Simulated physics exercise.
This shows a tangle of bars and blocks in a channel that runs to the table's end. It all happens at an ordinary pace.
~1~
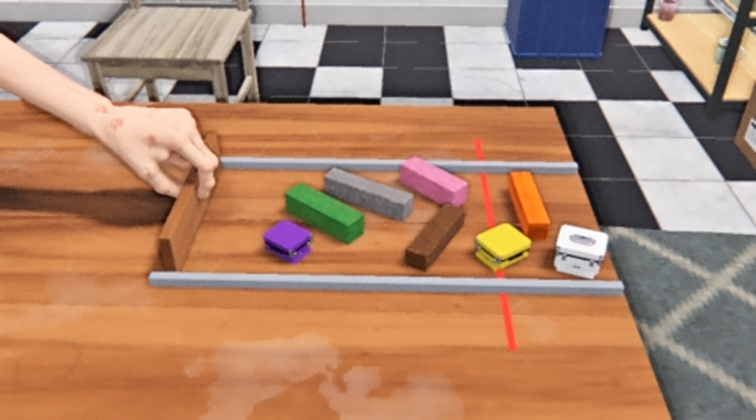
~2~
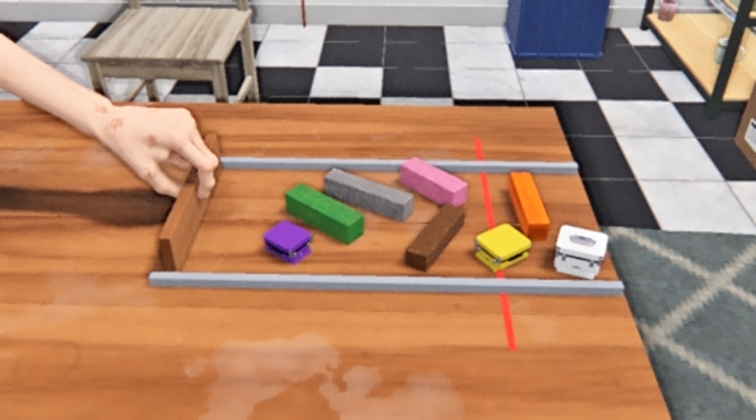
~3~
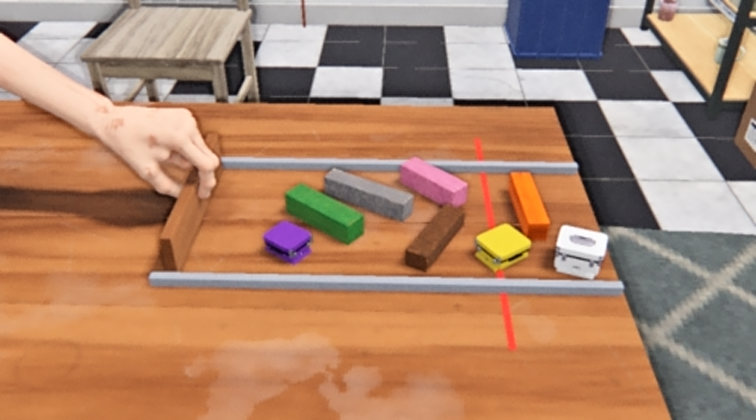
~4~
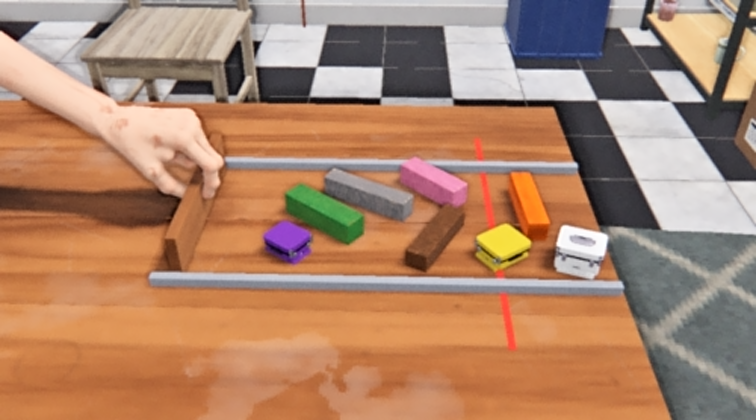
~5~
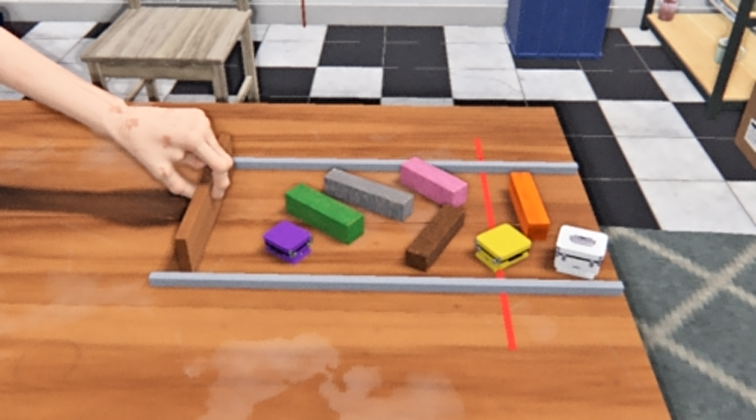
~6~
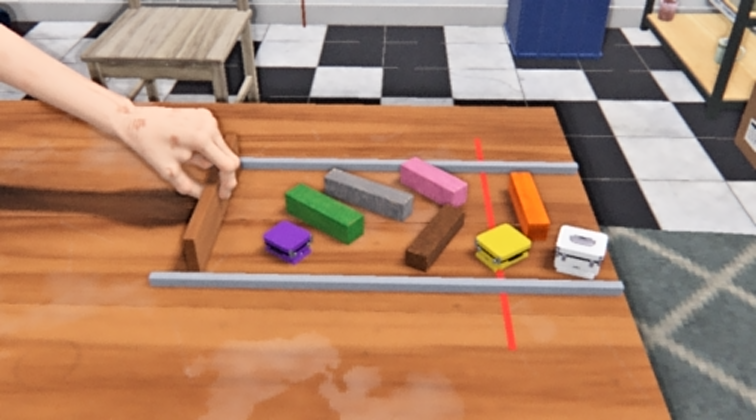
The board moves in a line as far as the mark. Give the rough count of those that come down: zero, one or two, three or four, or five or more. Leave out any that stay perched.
The number that fall off is one or two.
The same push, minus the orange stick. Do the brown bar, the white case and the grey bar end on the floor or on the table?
The brown bar is kept, the white case is lost, the grey bar remains up.
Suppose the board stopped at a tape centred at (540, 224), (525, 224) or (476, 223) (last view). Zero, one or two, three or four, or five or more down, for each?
The falls would be either three or four; either three or four; just one or two.
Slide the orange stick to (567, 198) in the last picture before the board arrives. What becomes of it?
From there it survives.
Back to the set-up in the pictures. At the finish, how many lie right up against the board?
3 of them.
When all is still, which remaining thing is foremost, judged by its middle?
The yellow case.
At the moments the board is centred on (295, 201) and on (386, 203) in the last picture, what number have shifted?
By then 2, and 5.
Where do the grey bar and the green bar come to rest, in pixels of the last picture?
Near (527, 201) and (530, 220).
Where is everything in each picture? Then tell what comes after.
The first picture shows white case (580, 252); orange stick (528, 205); yellow case (503, 248); board (194, 199); tape (491, 223).
The second picture shows orange stick (528, 205); green bar (324, 214).
The third picture shows yellow case (503, 249); pink bar (433, 183).
The fourth picture shows white case (580, 252); brown bar (436, 236).
The fifth picture shows orange stick (528, 205); grey bar (368, 195).
The sixth picture shows white case (580, 252); orange stick (528, 205); yellow case (503, 249); board (215, 200); tape (491, 223).
Early on, none off yet; white case at rest near (580, 252); orange stick at rest near (528, 205); yellow case at rest near (503, 249).
Finally, the number that fall off is one or two; lost, white case.
